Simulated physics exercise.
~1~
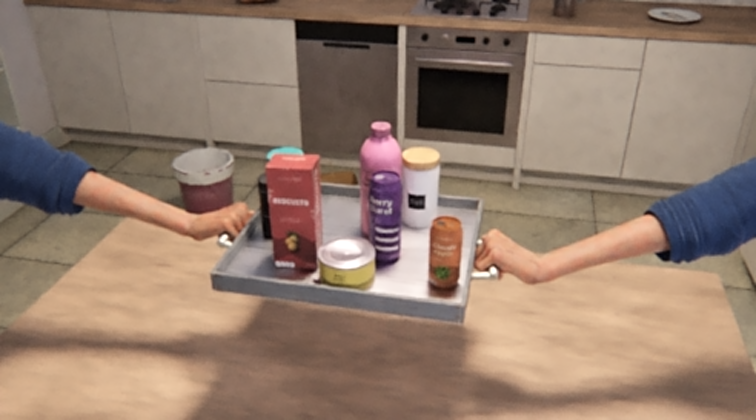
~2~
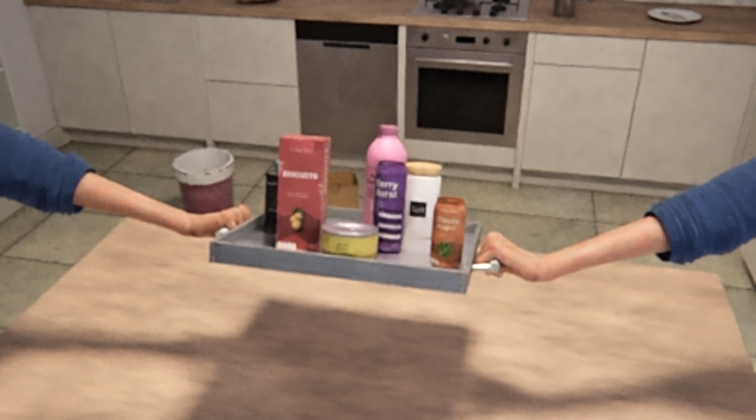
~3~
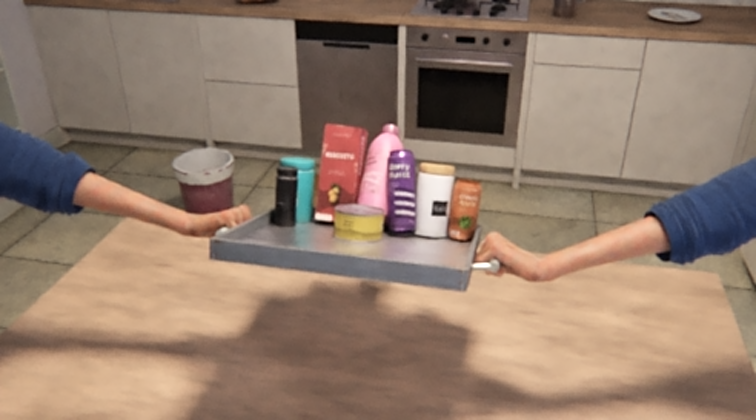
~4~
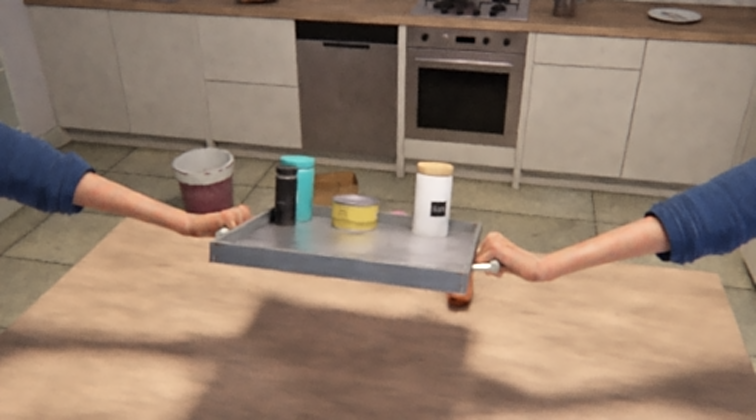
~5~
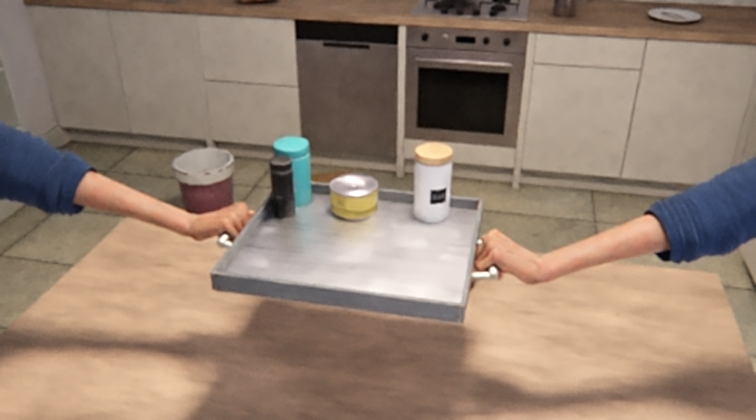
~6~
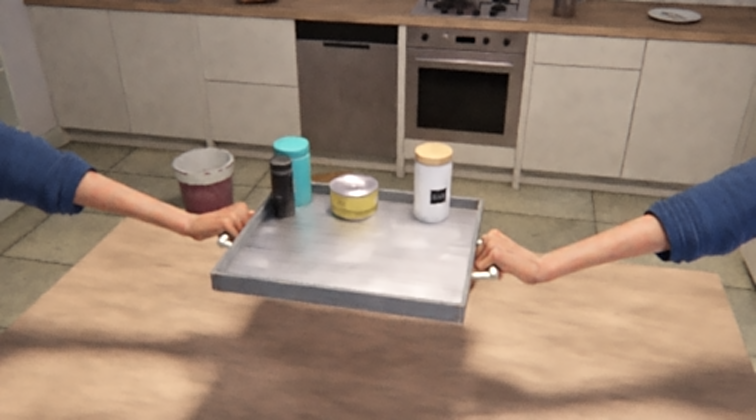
In a kitchen, two hands held a loaded tray above a wooden table and tipped its far side down, so the red carton, pink bottle, purple can and orange can went off; levelled again, it still carried two jars, a black shaker and a yellow tub.
